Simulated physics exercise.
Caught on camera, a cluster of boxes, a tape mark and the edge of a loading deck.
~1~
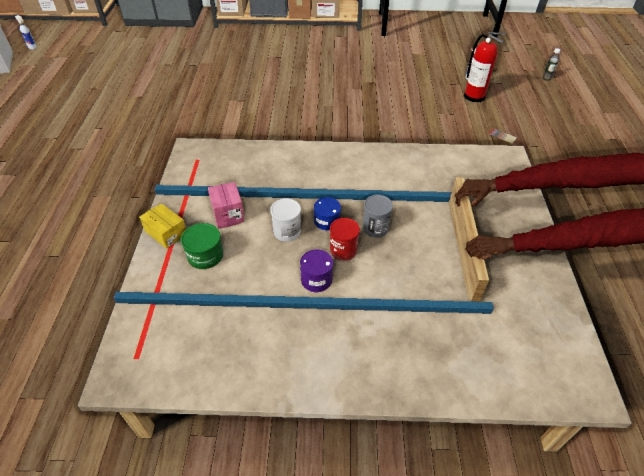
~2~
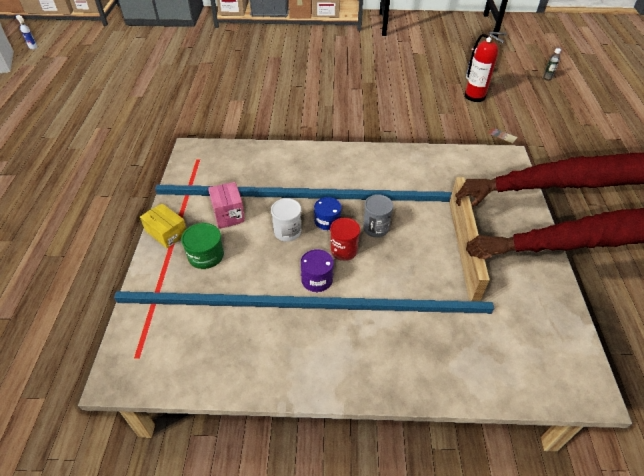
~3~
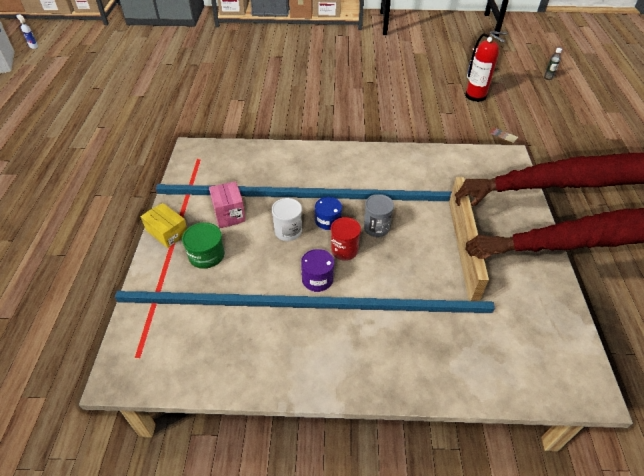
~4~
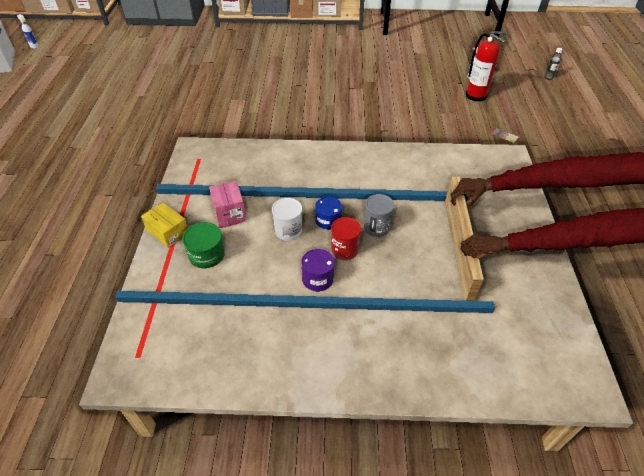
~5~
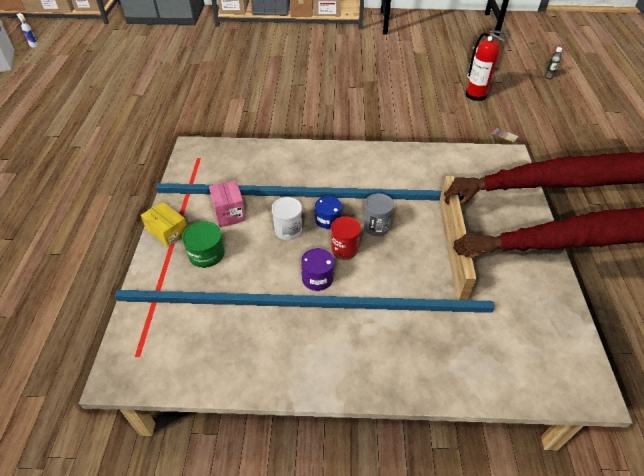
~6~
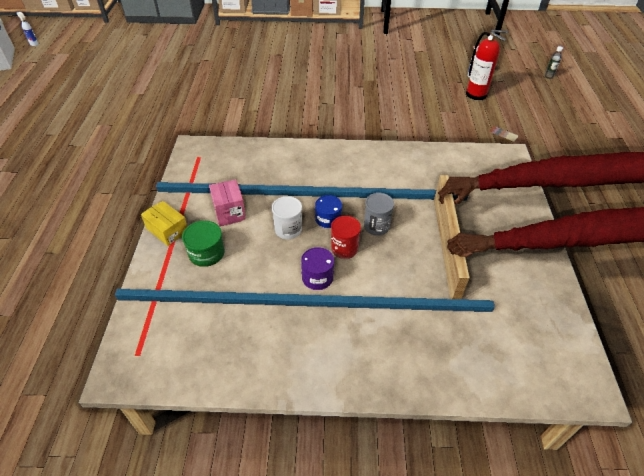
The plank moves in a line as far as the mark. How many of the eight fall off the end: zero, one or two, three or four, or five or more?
Outcome: The number that fall off is three or four.
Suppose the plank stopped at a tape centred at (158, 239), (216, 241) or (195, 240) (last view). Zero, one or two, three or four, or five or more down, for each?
Taking them in turn, either three or four; none; 1 or 2.
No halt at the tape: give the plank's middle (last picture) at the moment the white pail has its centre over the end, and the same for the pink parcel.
At (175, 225) for the white pail; at (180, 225) for the pink parcel.
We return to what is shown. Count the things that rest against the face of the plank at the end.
4 of them.
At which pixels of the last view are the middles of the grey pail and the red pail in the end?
The grey pail stops around (163, 209); the red pail around (155, 233).
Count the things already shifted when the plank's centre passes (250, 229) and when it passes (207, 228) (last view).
7 and 8.
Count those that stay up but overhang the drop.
Overhanging: 0.
A little later, none off yet; yellow parcel at rest near (165, 223); green pail at rest near (204, 244); pink parcel at rest near (228, 203).
Next, none off yet; yellow parcel at rest near (165, 223); green pail moving near (203, 244); pink parcel shifted a little near (224, 201).
When it is over, the number that fall off is three or four; down, white pail, pink parcel, green pail and yellow parcel.
